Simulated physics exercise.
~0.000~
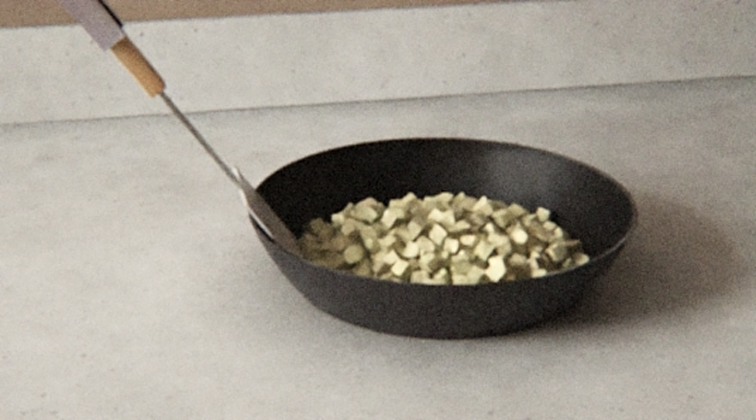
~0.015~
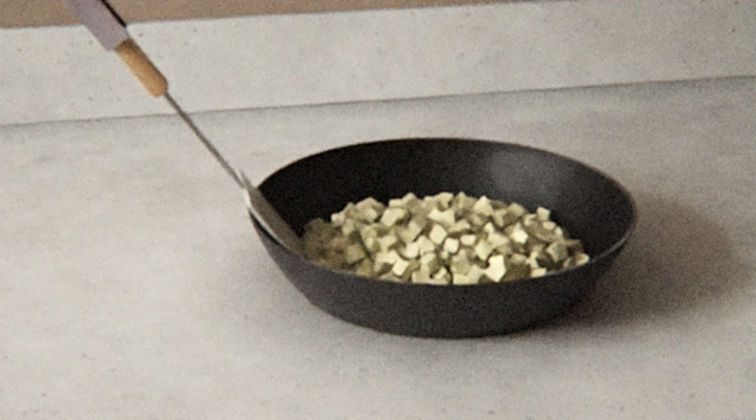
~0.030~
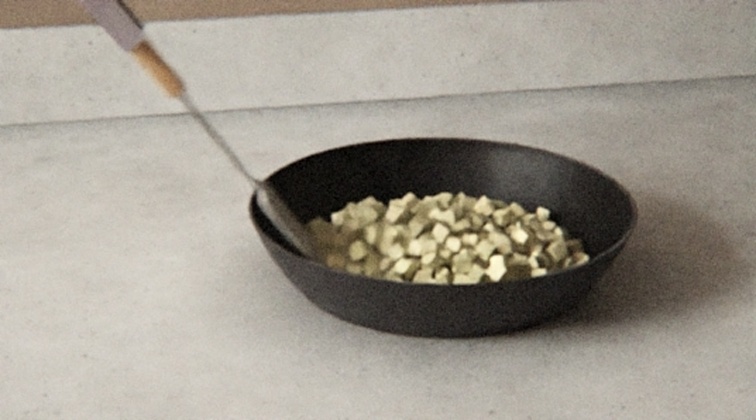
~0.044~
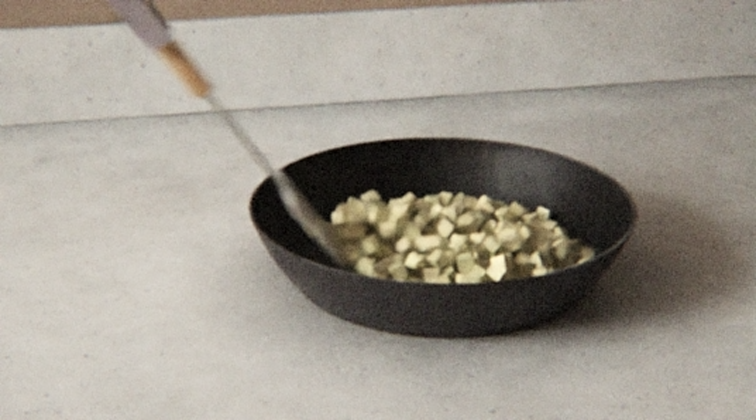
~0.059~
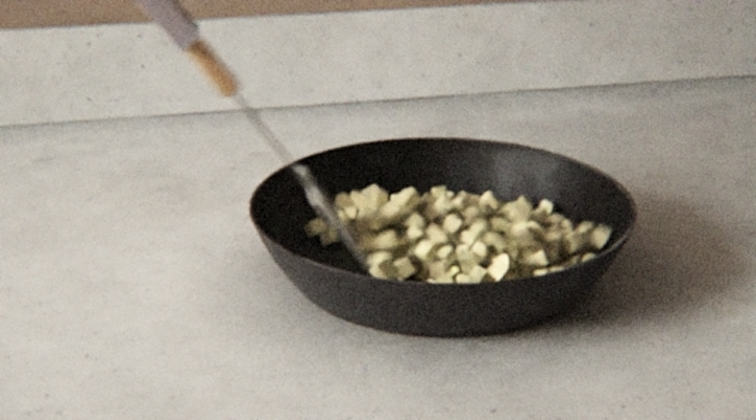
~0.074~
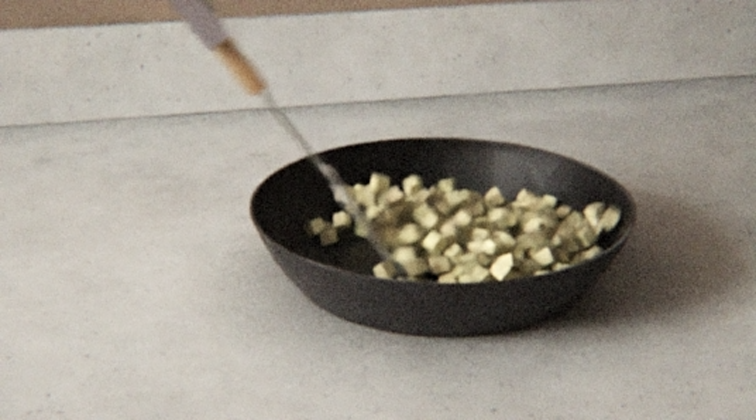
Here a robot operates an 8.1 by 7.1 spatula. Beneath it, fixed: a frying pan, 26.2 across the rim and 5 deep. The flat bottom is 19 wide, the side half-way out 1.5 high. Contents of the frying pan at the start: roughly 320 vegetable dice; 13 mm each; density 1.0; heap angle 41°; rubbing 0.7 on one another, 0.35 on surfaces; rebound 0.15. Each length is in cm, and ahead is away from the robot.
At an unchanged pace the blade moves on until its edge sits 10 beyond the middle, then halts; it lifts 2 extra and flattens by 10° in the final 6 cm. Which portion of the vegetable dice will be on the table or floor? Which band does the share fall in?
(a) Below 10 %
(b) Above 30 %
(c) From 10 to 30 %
The answer is b.
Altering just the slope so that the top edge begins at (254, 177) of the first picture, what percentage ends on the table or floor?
Roughly 40 percent ends on the table or floor.
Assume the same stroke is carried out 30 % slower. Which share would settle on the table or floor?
Then around 35 percent would finish on the table or floor.
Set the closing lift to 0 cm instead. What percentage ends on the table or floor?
30 %.
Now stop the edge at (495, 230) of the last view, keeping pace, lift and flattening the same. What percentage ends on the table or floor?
Roughly 5 per cent.
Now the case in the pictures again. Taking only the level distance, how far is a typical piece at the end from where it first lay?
I'd guess close to 6 centimetres.
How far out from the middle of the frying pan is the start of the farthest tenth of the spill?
Seen from above, roughly 40 cm.
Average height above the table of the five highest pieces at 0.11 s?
Around 7 cm above the table.
By 0.11 s, sloping 55°, highest piece 8 above the table; 318 in the frying pan.
By 0.15 s, sloping 52°, highest piece 9 above the table; 317 in the frying pan, 1 on the blade or in flight.
By 0.37 s, sloping 45°, highest piece 22 above the table; 198 in the frying pan, 35 on the table or floor, 85 on the blade or in flight.
By 1.42 s, sloping 45°, highest piece 6 above the table; 198 in the frying pan, 120 on the table or floor.
Final count, 198 in the frying pan, 120 on the table or floor. That is 38 % on the table or floor.
